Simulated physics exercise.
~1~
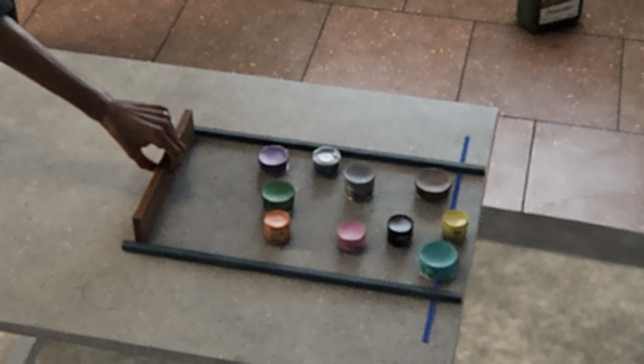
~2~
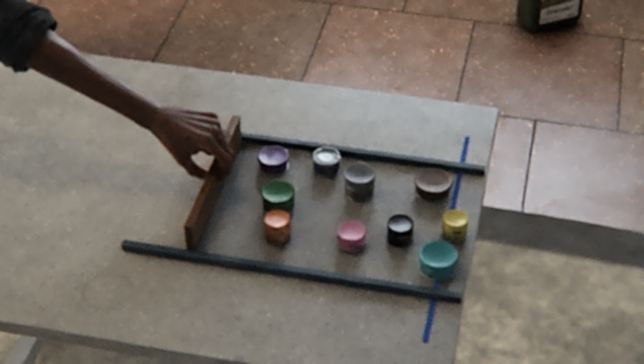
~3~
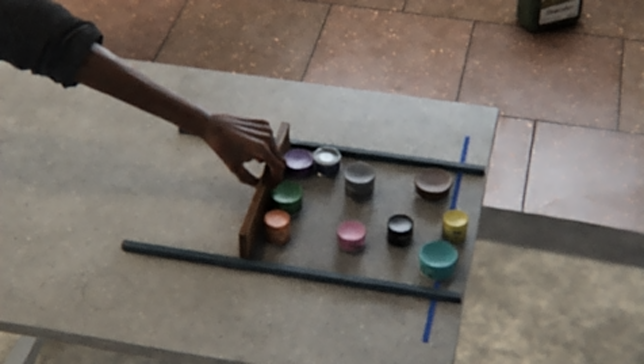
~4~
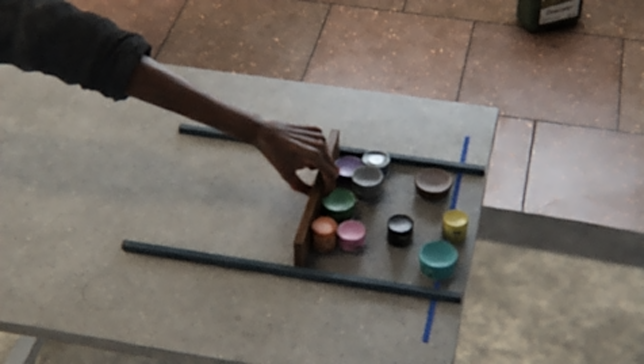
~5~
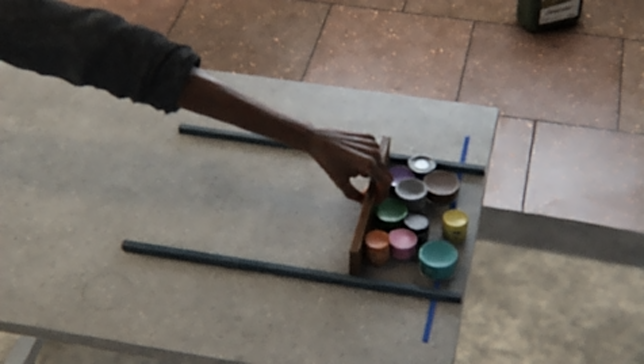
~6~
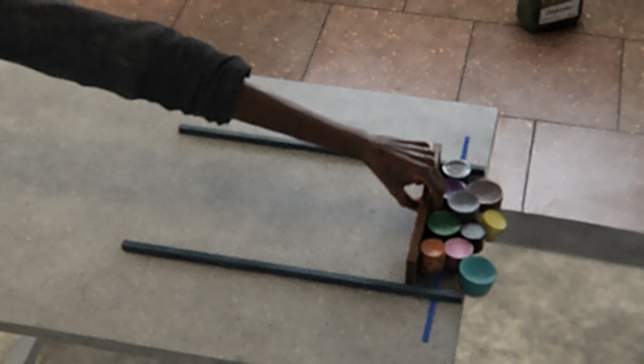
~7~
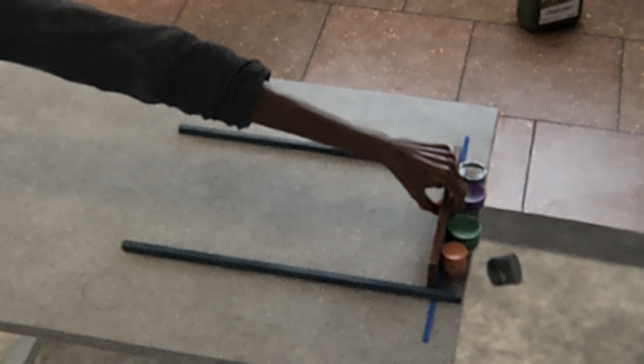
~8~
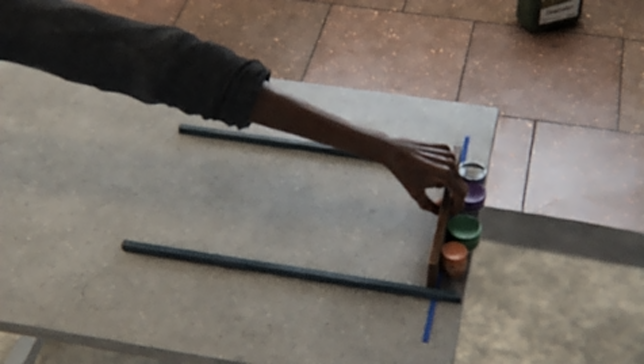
The clip opens on a grey tabletop where a hand holds a wooden board at the left end of two dark rails, with small colourful pots scattered between them and a blue tape mark near the table's right edge. The hand slides the board right, reaching the purple, green and orange pots first. It gathers the grey and pink ones, then the black, bunching them all against the edge. The turquoise, yellow and brown pots are pushed outward, and several pots drop off. The board stops near the tape, leaving a few pots, including green and orange, perched at the edge.
